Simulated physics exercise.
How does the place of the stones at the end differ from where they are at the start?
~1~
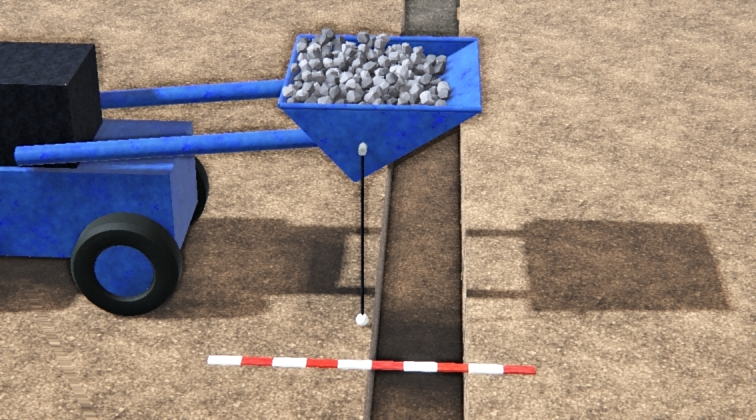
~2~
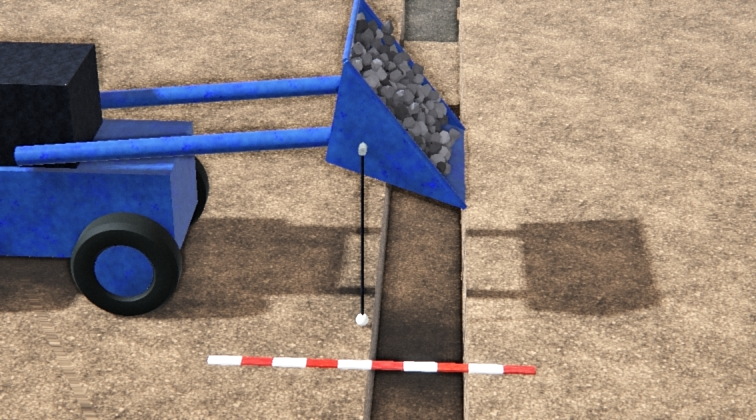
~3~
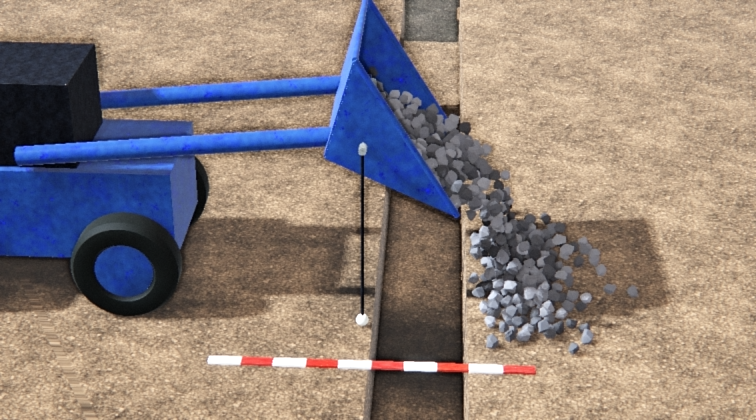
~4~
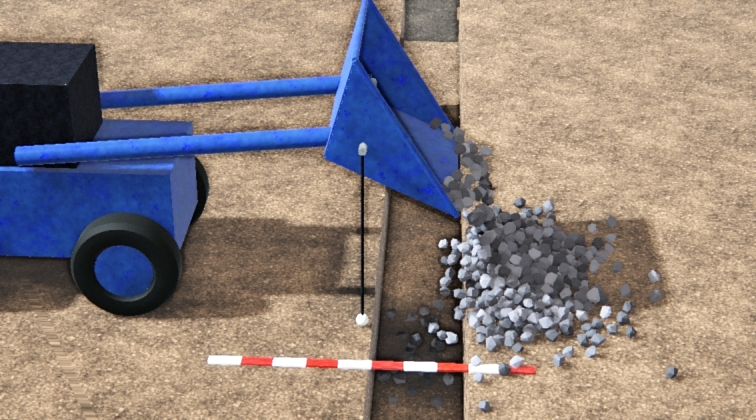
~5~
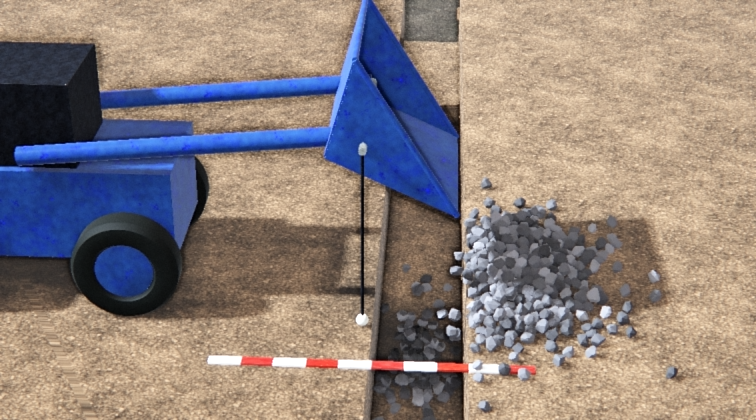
At the start the stones are heaped in the raised blue bucket. At the end they lie lower and farther right, mostly in a pile on the ground beyond the trench, with a smaller share down in the trench.
